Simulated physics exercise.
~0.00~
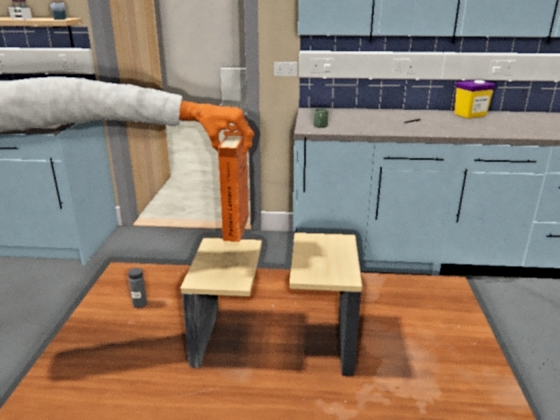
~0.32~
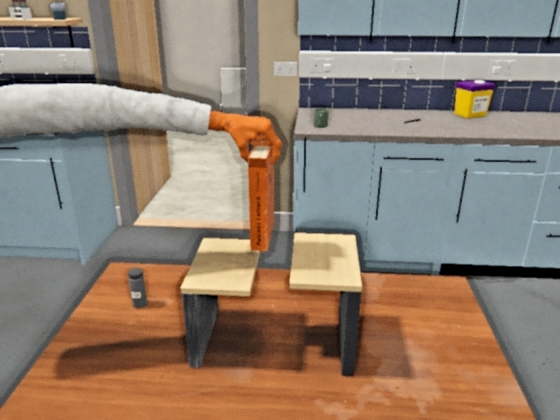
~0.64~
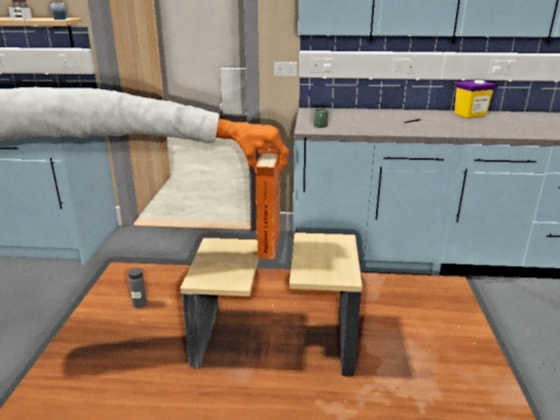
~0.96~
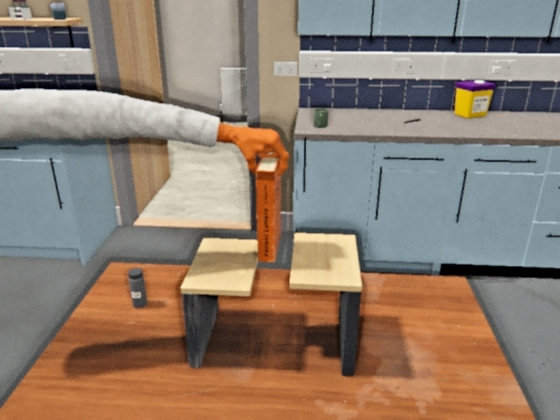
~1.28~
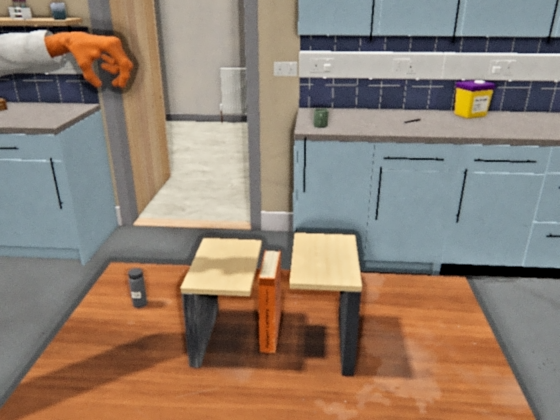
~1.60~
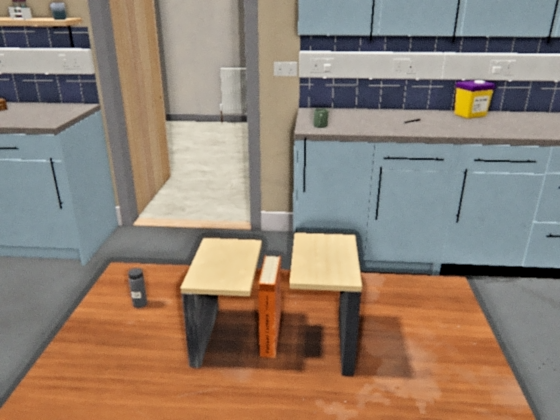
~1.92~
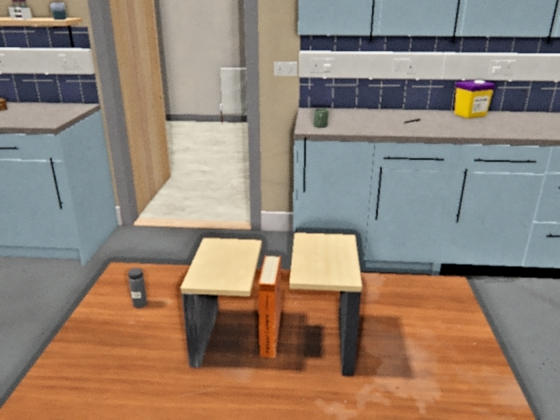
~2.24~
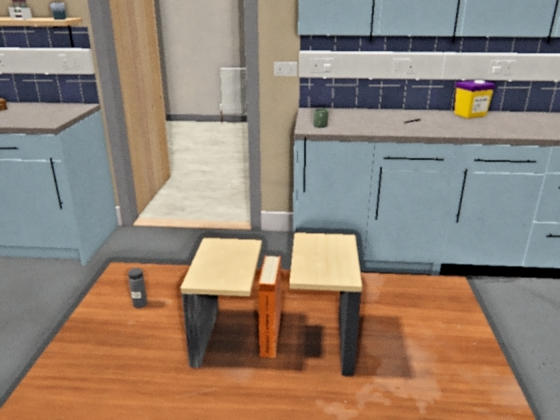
In a kitchen, a gloved hand held an orange book upright over two small supports on a wooden table, moved it right above the gap and let go, and the book dropped through, ending upright on the tabletop between them.
